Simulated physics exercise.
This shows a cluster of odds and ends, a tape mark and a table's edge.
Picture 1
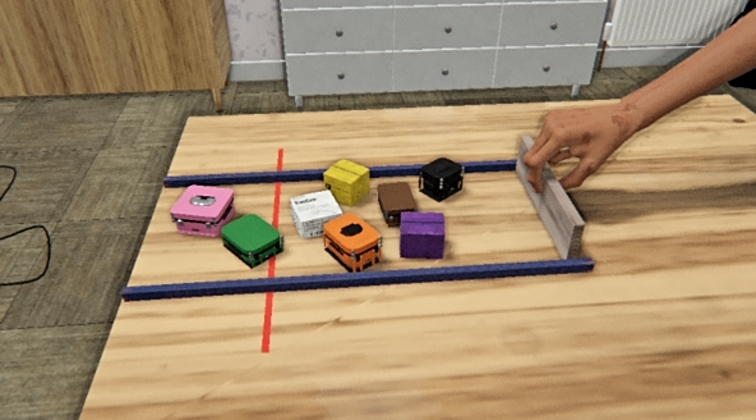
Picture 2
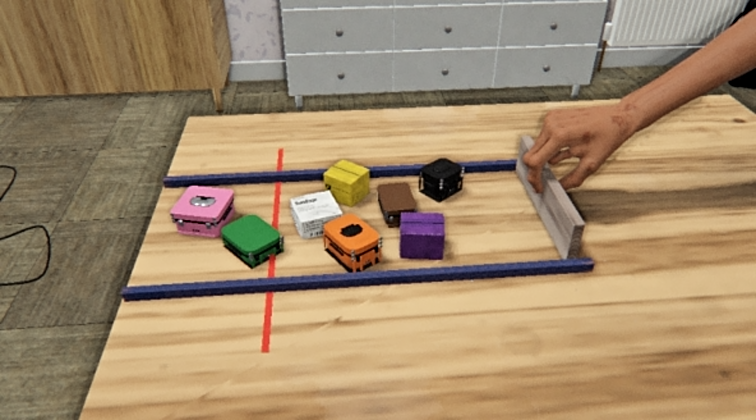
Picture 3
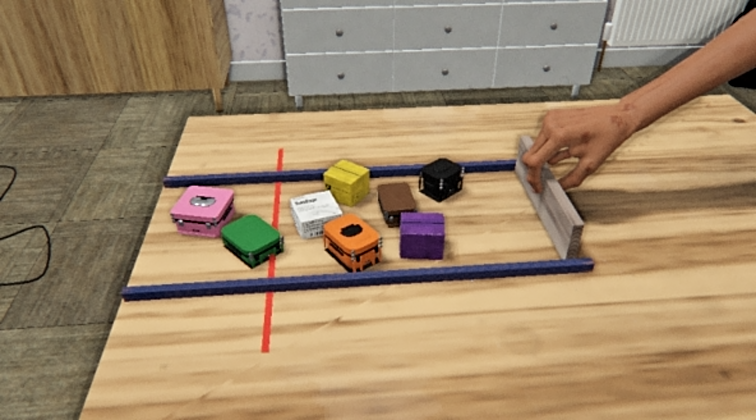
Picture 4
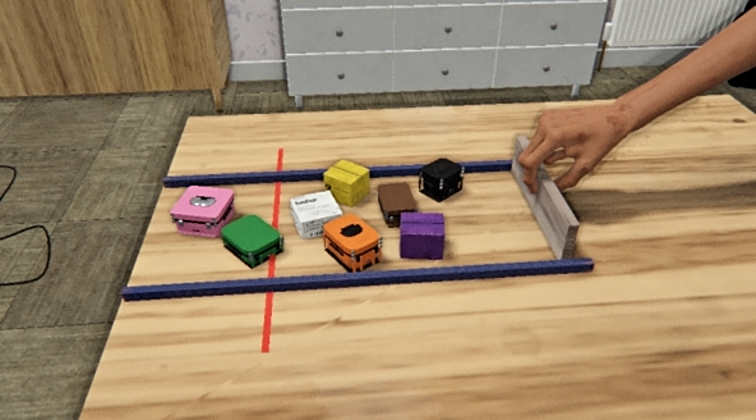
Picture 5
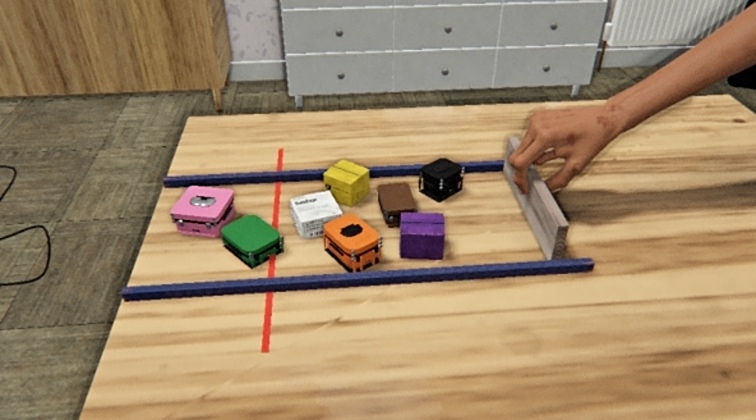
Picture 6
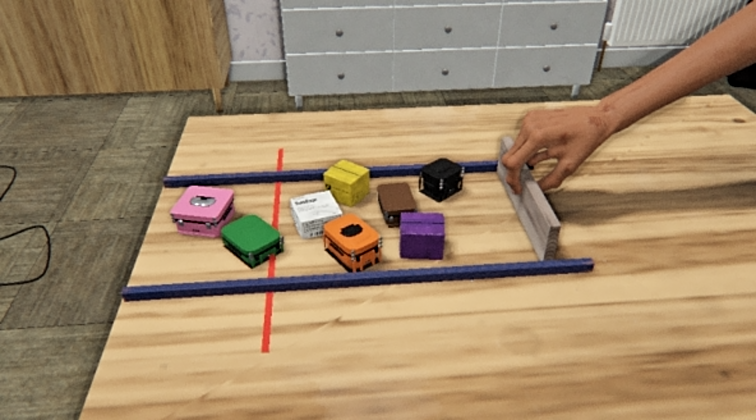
A hand held a wooden board upright between two blue rails on a table, then slid it slightly left toward eight small colorful cases and boxes, which stayed still around a red line.
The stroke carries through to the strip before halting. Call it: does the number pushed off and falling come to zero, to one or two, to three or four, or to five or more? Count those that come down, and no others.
It comes to zero.
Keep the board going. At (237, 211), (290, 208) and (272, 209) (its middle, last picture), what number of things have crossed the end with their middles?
Per position: 2 / 0 / 0.
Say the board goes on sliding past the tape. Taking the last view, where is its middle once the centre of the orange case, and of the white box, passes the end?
The middle is at (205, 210) when it's the orange case, and at (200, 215) when it's the white box.
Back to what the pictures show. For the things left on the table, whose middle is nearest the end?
The one you want is the pink case.
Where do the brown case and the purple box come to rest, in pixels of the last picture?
(260, 208) and (249, 248).
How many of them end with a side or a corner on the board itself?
Contact count: 3.
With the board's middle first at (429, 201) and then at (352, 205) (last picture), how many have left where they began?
Respectively 3 and 7.
Early on, none off yet; pink case at rest near (205, 212); green case at rest near (252, 241); white box at rest near (316, 215).
Finally, the number that fall off is zero.
